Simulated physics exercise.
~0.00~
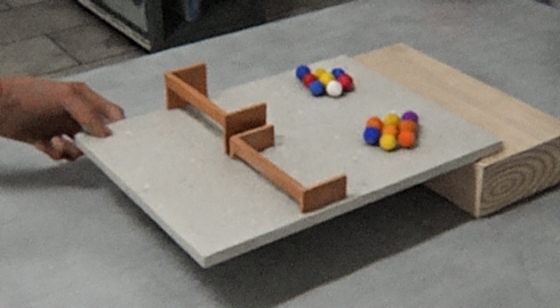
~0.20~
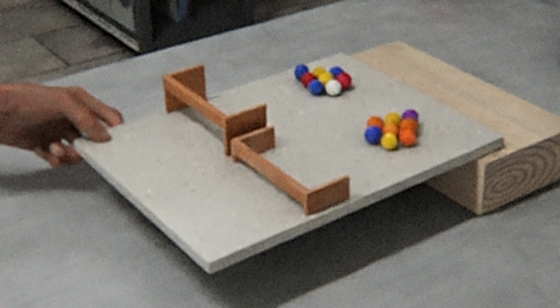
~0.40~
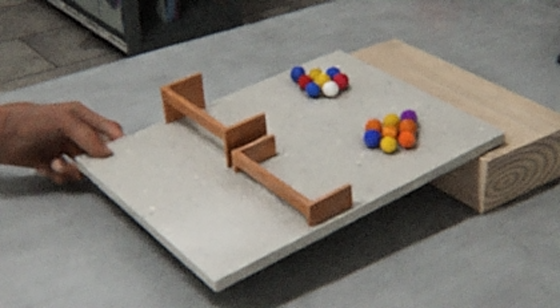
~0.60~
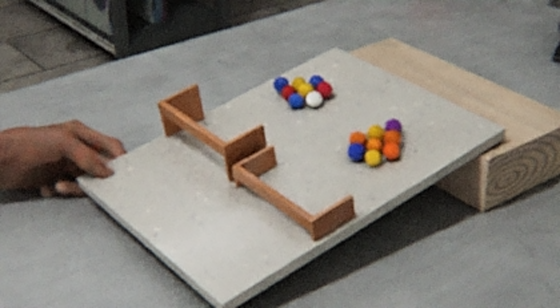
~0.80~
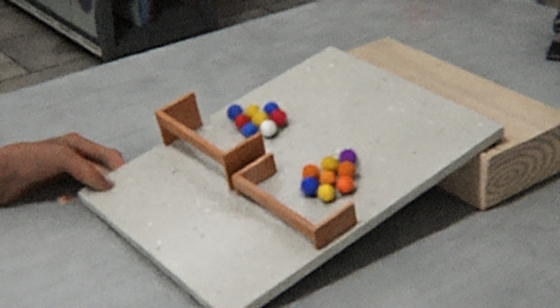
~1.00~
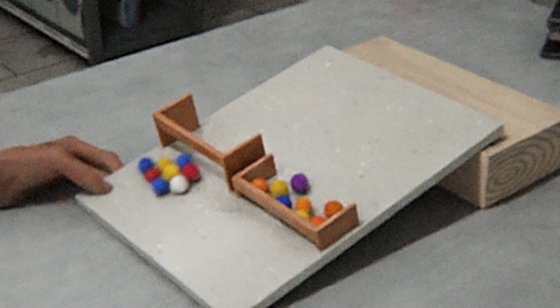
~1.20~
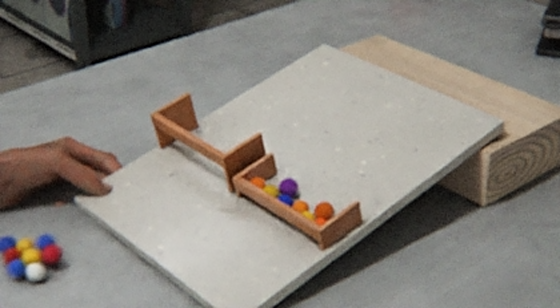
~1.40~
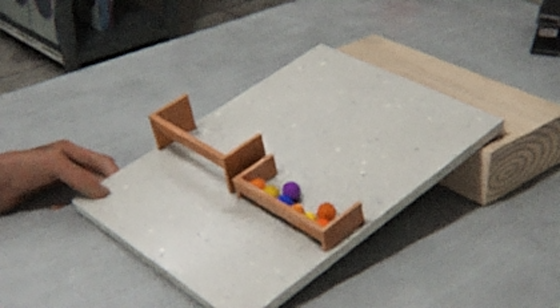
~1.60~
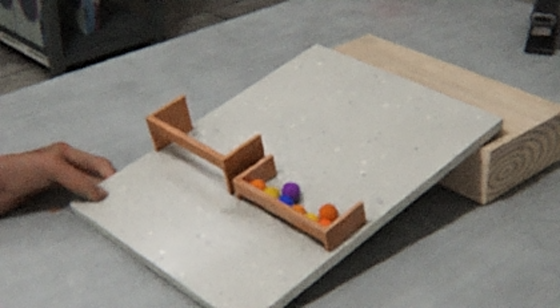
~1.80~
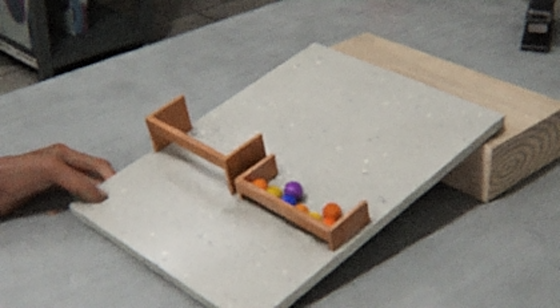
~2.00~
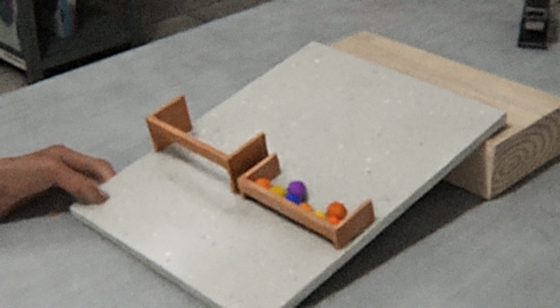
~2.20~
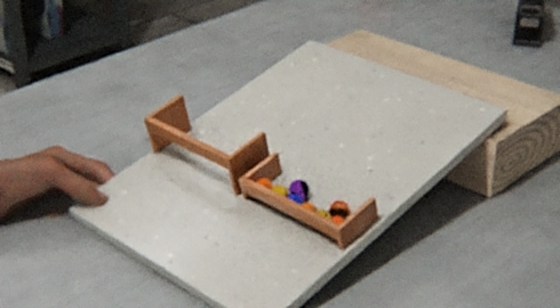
The footage shows a hand lowering the left end of a pale board holding two clusters of colourful balls, which slide down toward orange-brown bars; the far cluster passes under its bar and off the board out of view, while the near cluster stays lodged behind its bar.
